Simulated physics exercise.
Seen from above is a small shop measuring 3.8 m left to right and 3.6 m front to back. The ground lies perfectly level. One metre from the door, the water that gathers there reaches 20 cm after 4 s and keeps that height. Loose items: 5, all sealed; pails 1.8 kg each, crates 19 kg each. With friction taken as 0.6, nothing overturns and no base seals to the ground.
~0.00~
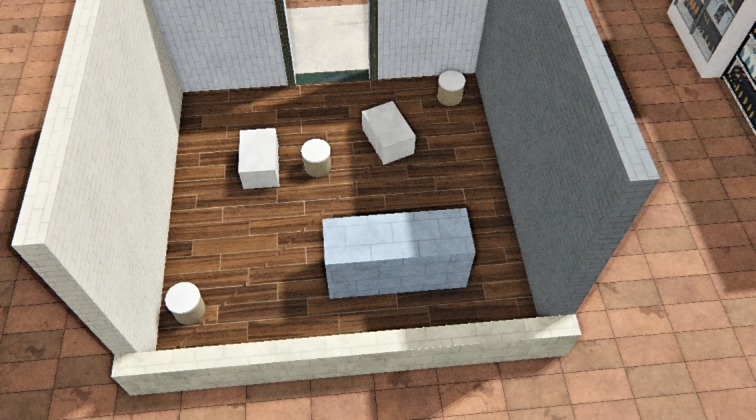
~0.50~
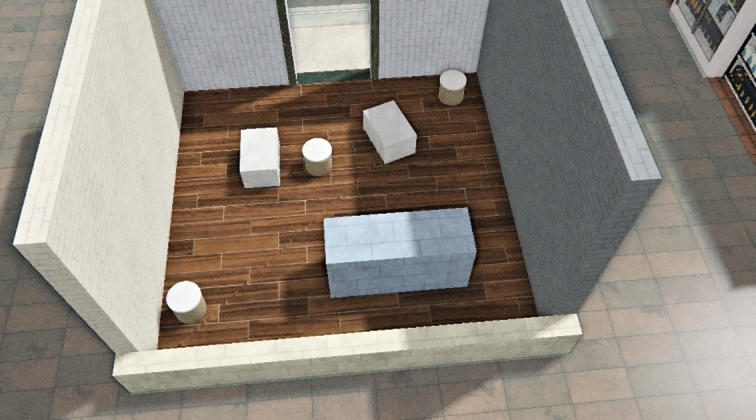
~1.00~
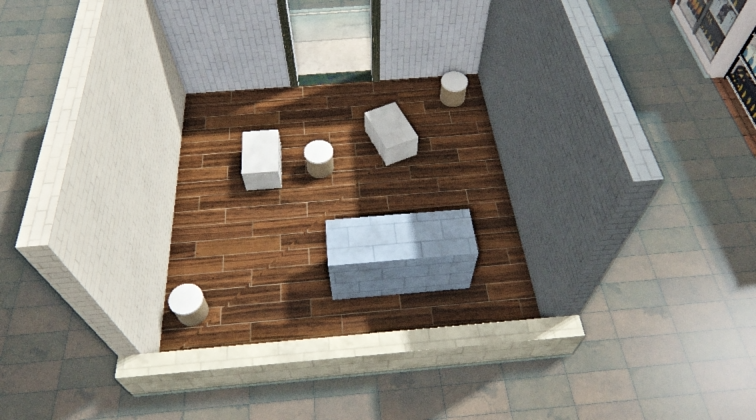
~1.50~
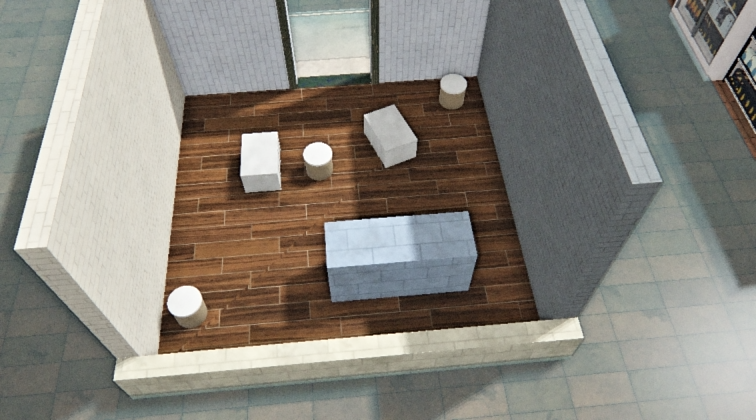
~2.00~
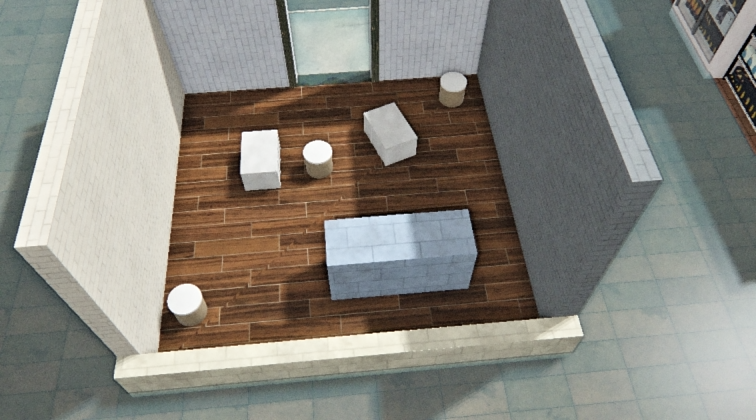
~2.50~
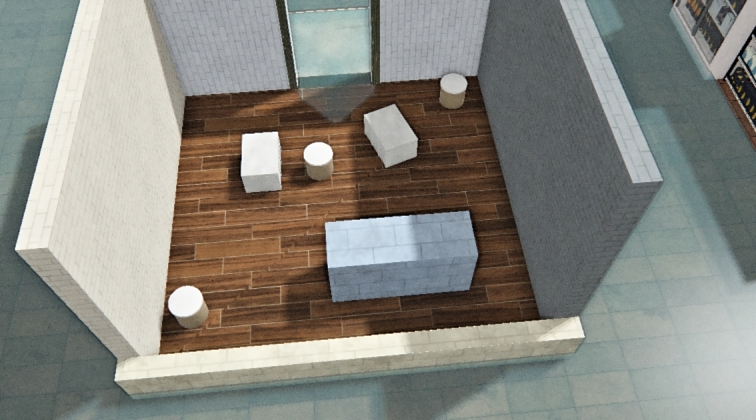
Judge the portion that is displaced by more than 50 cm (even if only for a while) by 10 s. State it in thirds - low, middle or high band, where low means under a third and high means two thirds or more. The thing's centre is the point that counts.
Middle band.
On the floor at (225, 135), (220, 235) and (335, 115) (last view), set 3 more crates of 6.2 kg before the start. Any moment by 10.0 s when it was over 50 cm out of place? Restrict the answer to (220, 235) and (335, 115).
Note: Item 1 below threshold; item 2 above threshold.
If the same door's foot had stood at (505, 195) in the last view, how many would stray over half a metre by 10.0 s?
The answer then is 3.
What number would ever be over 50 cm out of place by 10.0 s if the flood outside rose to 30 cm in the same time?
Then 4.
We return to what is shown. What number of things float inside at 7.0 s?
3 at that moment.
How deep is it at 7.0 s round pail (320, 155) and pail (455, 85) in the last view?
Around 7 cm and 6 cm.
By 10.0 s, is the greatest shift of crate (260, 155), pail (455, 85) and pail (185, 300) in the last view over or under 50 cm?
Within, within, beyond.
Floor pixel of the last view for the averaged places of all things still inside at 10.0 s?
(302, 158).
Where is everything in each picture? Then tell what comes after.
A pail at (182, 297), on the bottom; a crate at (388, 124), on the bottom; water covers 0.0 m2; 0 of 5 have shifted, in the first frame.
A pail at (184, 296), on the bottom; a crate at (390, 123) rests on the ground; water covers 0.0 m2; 0 of 5 have shifted, in the second frame.
A pail at (186, 299) rests on the ground; a crate at (391, 125) rests on the ground; water covers 0.0 m2; 0 of 5 have shifted, in the third frame.
A pail at (184, 301), on the bottom; a crate at (390, 127), on the bottom; 0.0 m2 under water; 0 of 5 have shifted, in the fourth frame.
A pail at (185, 299), on the bottom; a crate at (390, 125), on the bottom; 0.0 m2 under water; 0 of 5 have shifted, in the fifth frame.
A pail at (185, 301) rests on the ground; a crate at (391, 127), on the bottom; 0.4 m2 under water; 0 of 5 have shifted, in the sixth frame.
After 3.5 s 0 of 5 are over 50 cm from their spots; 0 afloat.
After 4.5 s 1 of 5 are over 50 cm from their spots; 1 afloat.
After 7.0 s 1 of 5 are over 50 cm from their spots; 3 afloat.
After 10.0 s 2 of 5 are over 50 cm from their spots, and 2 have been at some point; 5 afloat.
